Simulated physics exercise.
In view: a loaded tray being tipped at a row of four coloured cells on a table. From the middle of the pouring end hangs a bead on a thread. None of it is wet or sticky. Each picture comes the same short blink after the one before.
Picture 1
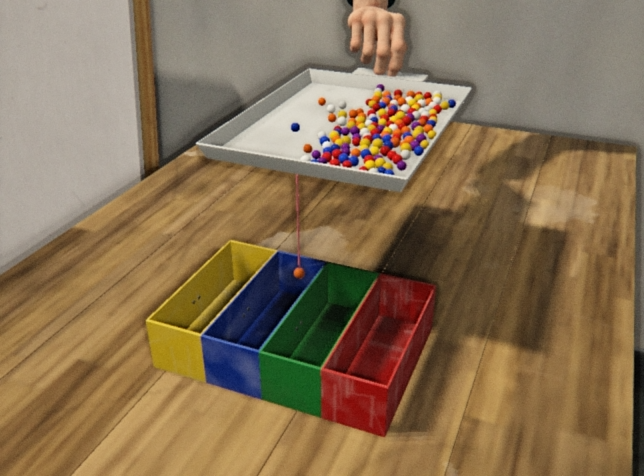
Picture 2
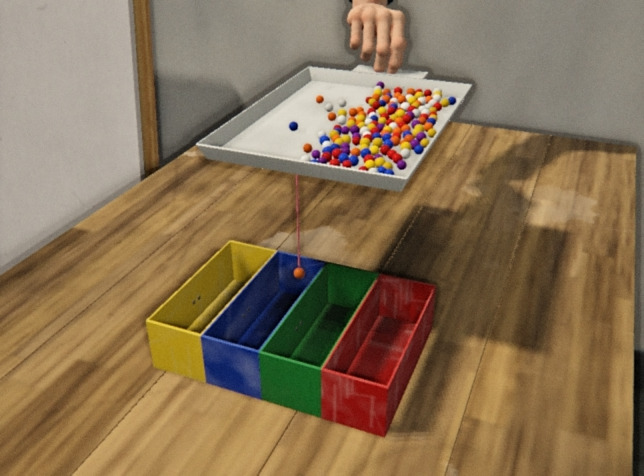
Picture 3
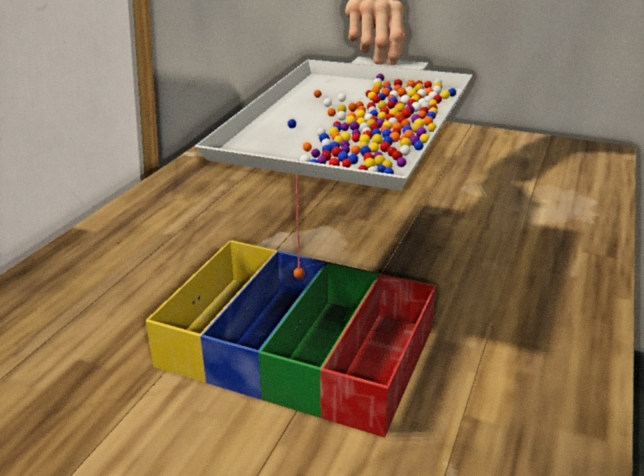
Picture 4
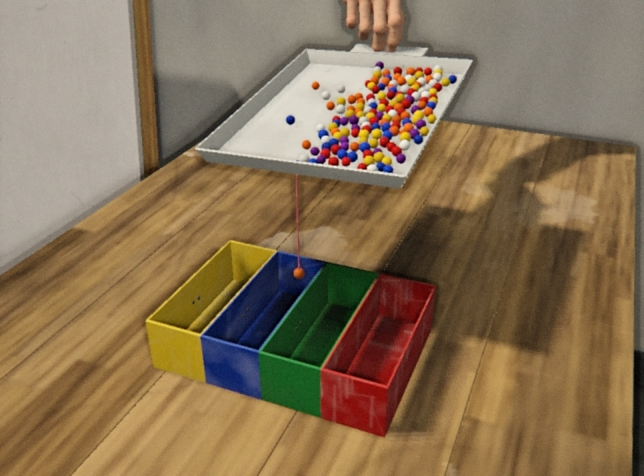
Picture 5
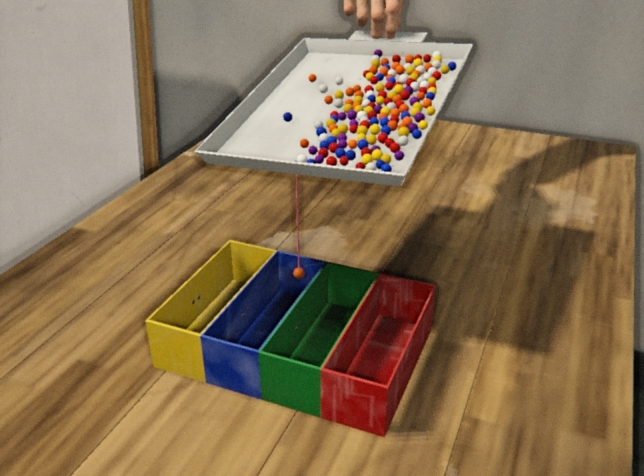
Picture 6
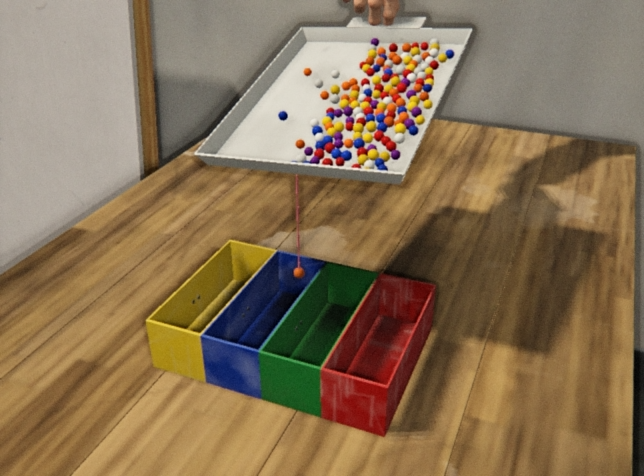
The clip opens on a hand at the far edge of a pale tray of multicoloured beads, held above yellow, blue, green and red cells on a wooden table, an orange bead hanging on a thread. The hand gradually raises the tray's far side, and the beads shift slightly while the hanging bead stays still.
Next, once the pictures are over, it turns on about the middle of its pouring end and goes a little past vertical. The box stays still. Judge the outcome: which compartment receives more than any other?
The yellow compartment receives the most.
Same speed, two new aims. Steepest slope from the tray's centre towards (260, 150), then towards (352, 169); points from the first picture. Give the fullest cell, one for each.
First: Yellow. Second: The red cell.
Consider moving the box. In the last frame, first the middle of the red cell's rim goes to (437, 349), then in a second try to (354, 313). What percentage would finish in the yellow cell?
In order: 20 percent and 40 percent.
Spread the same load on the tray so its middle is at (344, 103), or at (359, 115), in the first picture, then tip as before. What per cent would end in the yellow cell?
Close to 60 per cent, followed by close to 60 per cent.
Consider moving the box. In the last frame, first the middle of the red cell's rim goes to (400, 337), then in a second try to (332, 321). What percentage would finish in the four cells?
50 and 100 in a hundred, in turn.
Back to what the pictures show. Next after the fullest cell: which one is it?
Rank 2: Blue.
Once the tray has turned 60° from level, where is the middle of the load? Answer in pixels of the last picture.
In the last view, the load is centred close to (241, 179).
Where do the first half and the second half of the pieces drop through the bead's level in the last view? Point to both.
Near (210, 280) to start, and near (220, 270) afterwards.
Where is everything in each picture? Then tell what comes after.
Corners of the pouring end at (206, 142) and (401, 174), level; middle of the load at (381, 129), round plastic beads; bead on its thread at (299, 273); yellow cell at (176, 347); blue cell at (232, 363); green cell at (291, 380); red cell at (354, 398), in the first frame.
Corners of the pouring end at (206, 143) and (401, 174), level; middle of the load at (381, 128), in the second frame.
Corners of the pouring end at (205, 144) and (401, 173), tipped barely, lowest at the left corner; middle of the load at (381, 123), in the third frame.
Corners of the pouring end at (204, 146) and (400, 172), tipped a little, lowest at the left corner; middle of the load at (380, 116), in the fourth frame.
Corners of the pouring end at (204, 148) and (399, 170), tipped a little, lowest at the left corner; middle of the load at (379, 109), in the fifth frame.
Corners of the pouring end at (204, 150) and (398, 168), tipped a little, lowest at the left corner; middle of the load at (375, 104), most on the move; yellow cell at (176, 346); blue cell at (231, 362); green cell at (290, 379); red cell at (354, 398), in the sixth frame.
Soon after the last picture, tray tipped steeply; about half on the tray; a small part in the yellow cell; a small part in the blue cell; a stray few in the green cell; about a quarter falling or outside the box.
A little later, tray tipped right over; about half in the yellow cell; about a quarter in the blue cell; a small part in the green cell; a stray few in the red cell; about a quarter falling or outside the box.
Later still, tray tipped past a quarter turn; about half in the yellow cell; about a quarter in the blue cell; a small part in the green cell; a stray few in the red cell; about a quarter falling or outside the box.
At rest, tray tipped past a quarter turn; about half in the yellow cell; about a quarter in the blue cell; a small part in the green cell; a stray few in the red cell; about a quarter outside the box.
